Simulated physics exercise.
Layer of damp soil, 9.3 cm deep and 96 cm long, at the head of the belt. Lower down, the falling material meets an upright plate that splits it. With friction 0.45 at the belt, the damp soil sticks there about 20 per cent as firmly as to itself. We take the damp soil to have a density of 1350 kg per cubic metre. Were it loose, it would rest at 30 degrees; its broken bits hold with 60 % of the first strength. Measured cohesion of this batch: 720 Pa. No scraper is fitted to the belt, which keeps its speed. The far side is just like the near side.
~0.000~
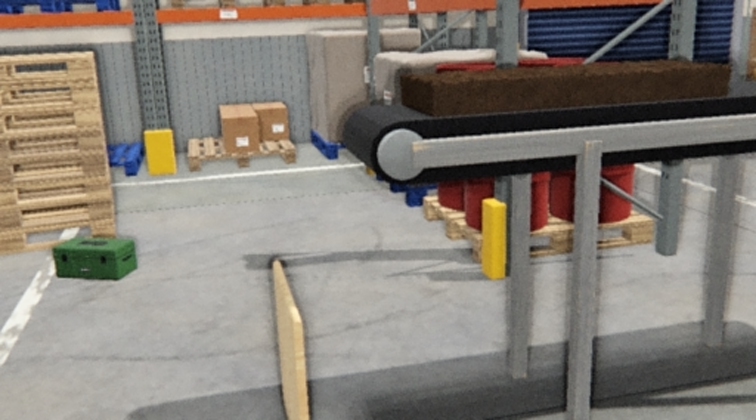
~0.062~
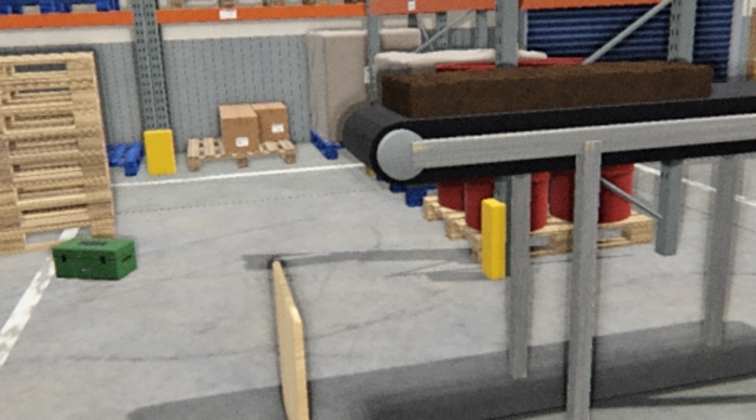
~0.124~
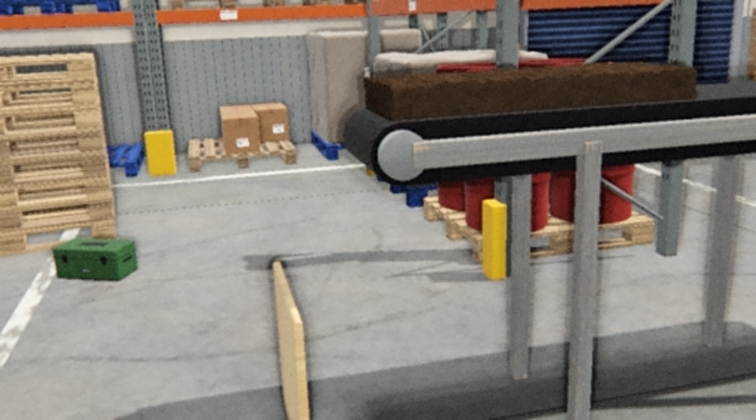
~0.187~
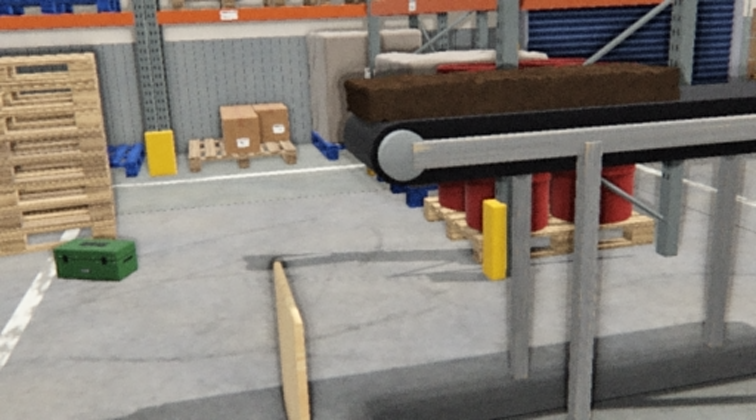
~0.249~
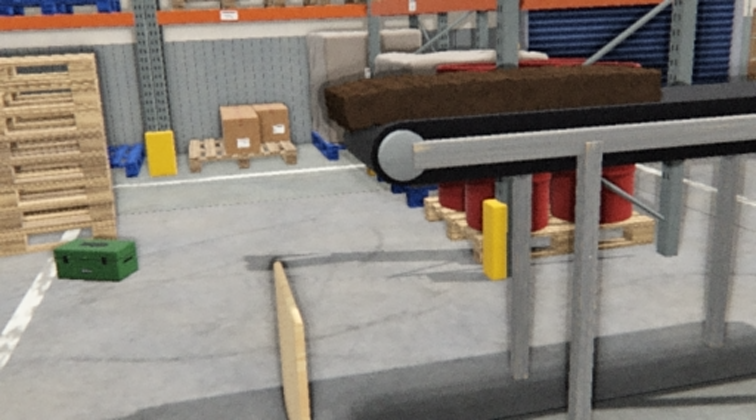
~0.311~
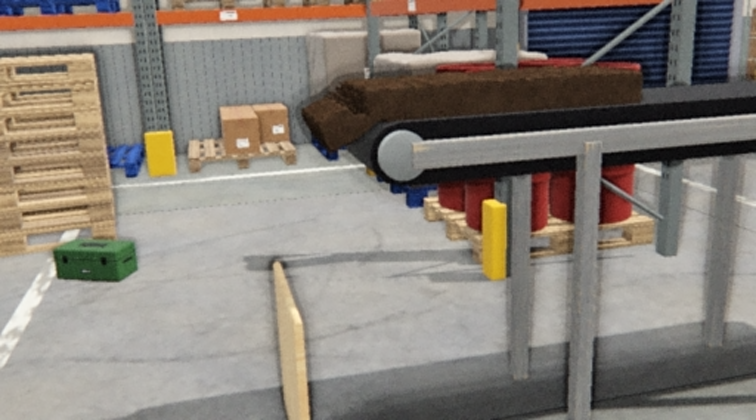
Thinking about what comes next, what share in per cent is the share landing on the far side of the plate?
It should be roughly 100 %.
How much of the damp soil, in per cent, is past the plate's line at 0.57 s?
Near 16 %.
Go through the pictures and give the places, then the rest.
The first frame shows foremost bit of the damp soil at (433, 94).
The second frame shows foremost bit of the damp soil at (412, 95).
The third frame shows foremost bit of the damp soil at (391, 97), 2 % of it past the top of the roller, in one piece.
The fourth frame shows foremost bit of the damp soil at (369, 95), 9 % of it past the top of the roller, in one piece.
The fifth frame shows foremost bit of the damp soil at (345, 107), 15 % of it past the top of the roller, cracking.
The sixth frame shows foremost bit of the damp soil at (319, 123), 21 % of it past the top of the roller, cracking.
After 0.57 s, 16 % is beyond the plate's line.
After 0.88 s, 48 % is beyond the plate's line.
After 1.19 s, 79 % is beyond the plate's line.
After 1.50 s, 100 % is beyond the plate's line.
After 2.71 s, 100 % is beyond the plate's line.
